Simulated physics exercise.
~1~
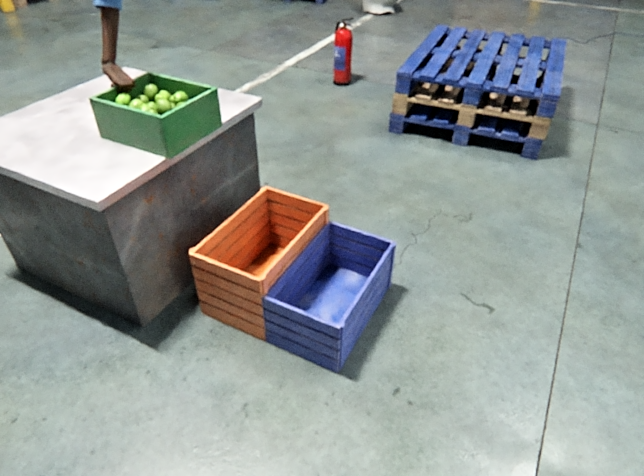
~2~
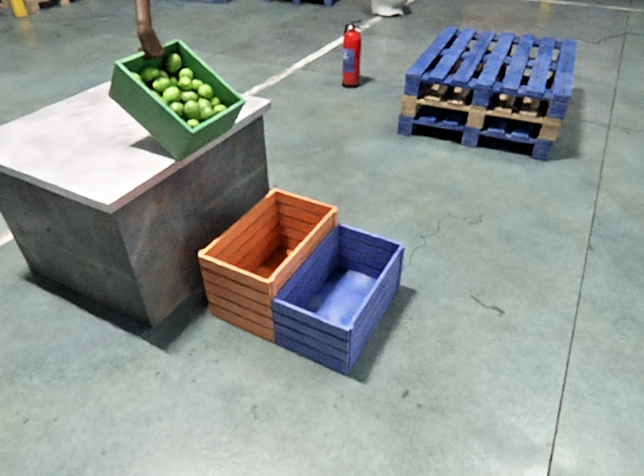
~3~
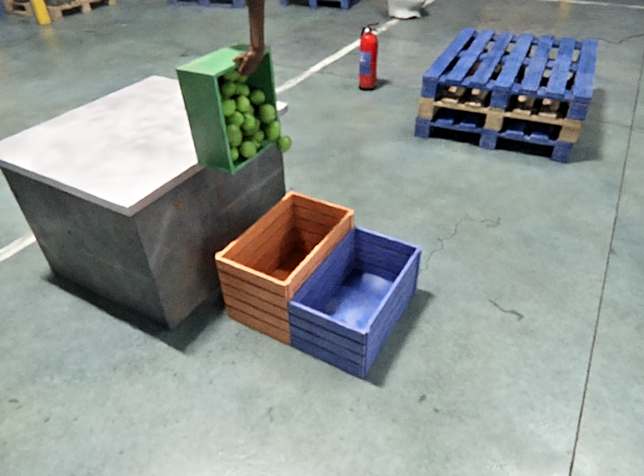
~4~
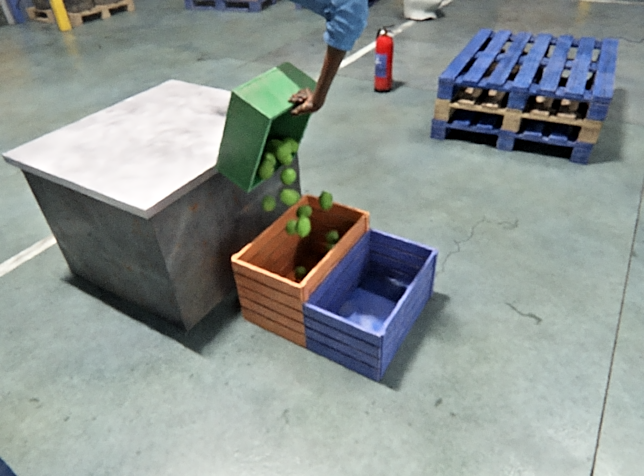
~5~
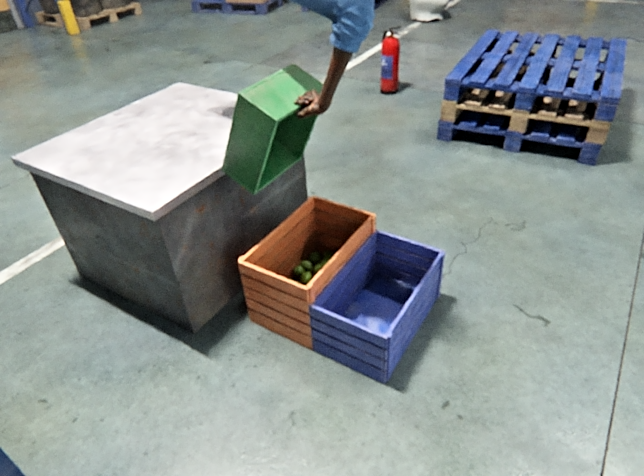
A hand tipped a green box of limes off the edge of a bench, turning it further until they tumbled out into the orange crate below, leaving the blue crate beside it empty and the green box hanging tilted in the air.
